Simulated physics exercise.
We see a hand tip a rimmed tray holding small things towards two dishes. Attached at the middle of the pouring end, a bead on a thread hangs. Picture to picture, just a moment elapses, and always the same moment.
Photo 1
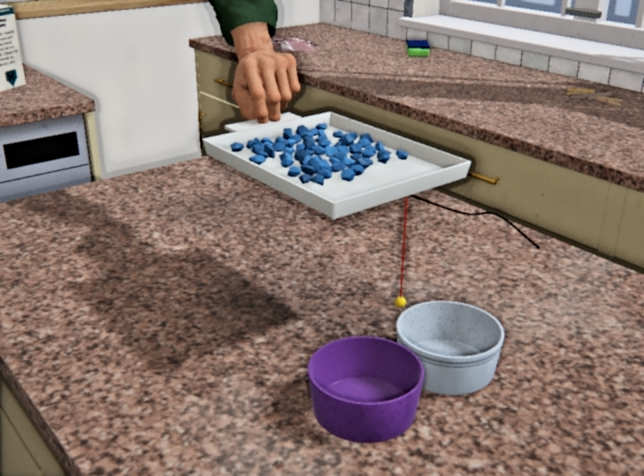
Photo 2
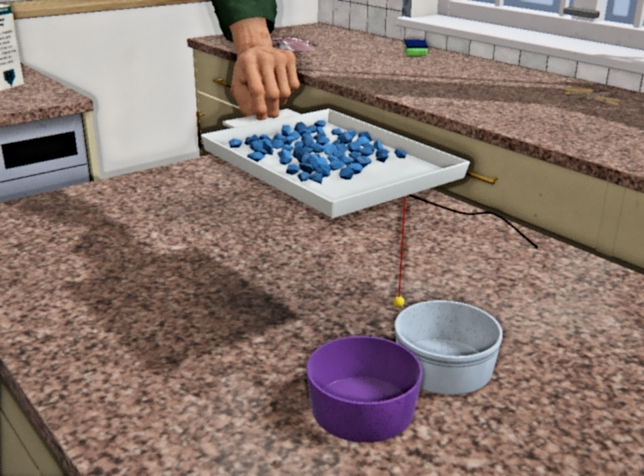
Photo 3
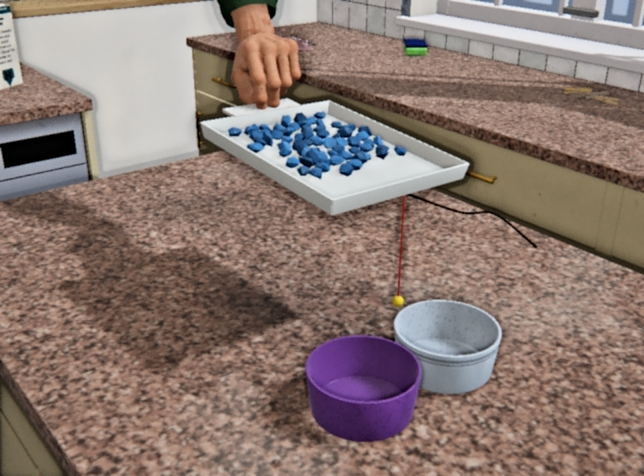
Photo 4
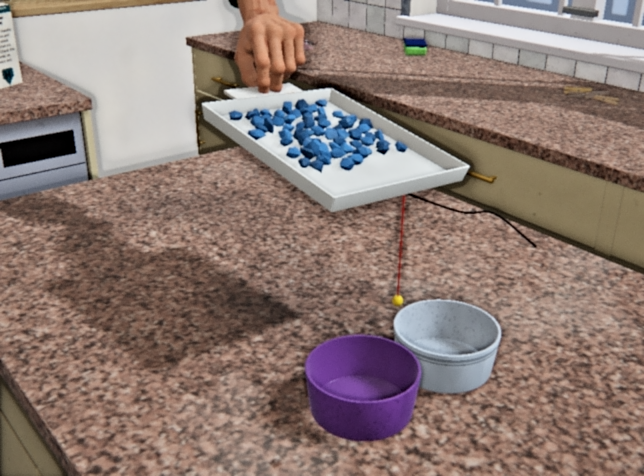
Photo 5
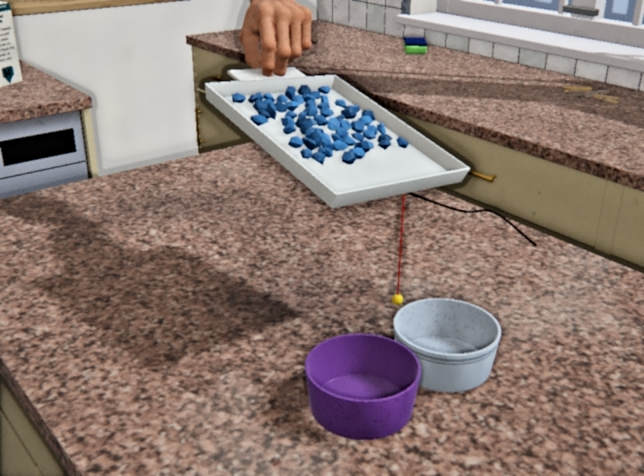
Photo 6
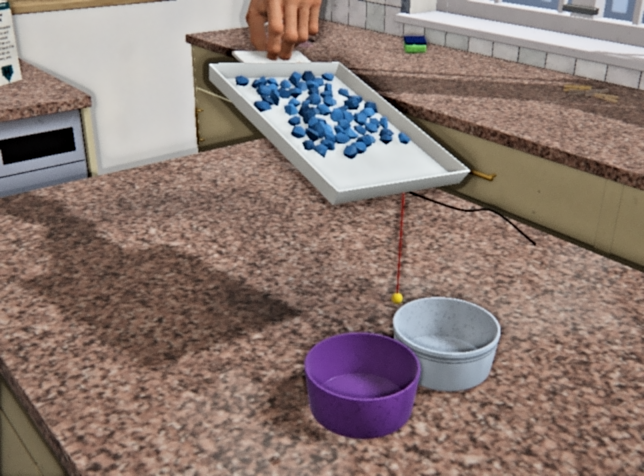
A hand gradually raised the back of a white tray of blue stones, tilting it more steeply toward a purple dish and a pale one, while the stones stayed scattered on the tray.
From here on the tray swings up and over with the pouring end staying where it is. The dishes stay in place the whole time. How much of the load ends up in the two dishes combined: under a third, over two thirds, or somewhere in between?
Somewhere in between.
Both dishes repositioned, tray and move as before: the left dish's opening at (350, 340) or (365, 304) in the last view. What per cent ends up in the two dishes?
First placement: Some 70 %; second placement: Some 20 %.
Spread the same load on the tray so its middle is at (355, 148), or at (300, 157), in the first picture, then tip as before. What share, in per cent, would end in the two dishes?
Roughly 40 % and then 50 %.
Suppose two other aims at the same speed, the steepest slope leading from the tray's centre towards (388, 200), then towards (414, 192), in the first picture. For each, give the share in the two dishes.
Near 90 % and, after that, 80 %.
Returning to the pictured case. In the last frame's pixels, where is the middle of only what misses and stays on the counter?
Centre: Close to (488, 310).
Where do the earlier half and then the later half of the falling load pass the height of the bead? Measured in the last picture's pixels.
I'd say close to (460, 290) at first and close to (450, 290) later on.
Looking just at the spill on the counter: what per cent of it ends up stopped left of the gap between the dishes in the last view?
Roughly 10 percent.
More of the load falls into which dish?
Observation: The right-placed dish is the fuller of the two.
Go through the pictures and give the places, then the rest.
The first picture shows corners of the pouring end (334, 201) and (466, 161), level; middle of the load (308, 153), aquarium stones; left dish (404, 414); right dish (488, 368); bead on its thread (400, 302).
The second picture shows corners of the pouring end (333, 200) and (465, 162), level; middle of the load (307, 150).
The third picture shows corners of the pouring end (333, 198) and (465, 163), tipped barely, lowest at the right corner; middle of the load (307, 143).
The fourth picture shows corners of the pouring end (335, 195) and (465, 165), tipped a little, lowest at the right corner; middle of the load (308, 132).
The fifth picture shows corners of the pouring end (337, 192) and (466, 167), tipped a little, lowest at the right corner; middle of the load (311, 121).
The sixth picture shows corners of the pouring end (339, 189) and (466, 169), tipped clearly, lowest at the right corner; middle of the load (314, 111); left dish (400, 410); right dish (484, 364).
Just after the last frame, tray tipped steeply; almost all on the tray; about a tenth in the air.
A moment on, tray tipped past a quarter turn; roughly a third on the tray; roughly a quarter in the right dish; roughly a quarter outside both; roughly a quarter in the air.
Further on, tray tipped past a quarter turn; roughly half in the right dish; roughly half outside both.
When it is over, tray tipped past a quarter turn; not one in the left dish; roughly half in the right dish; roughly half outside both.
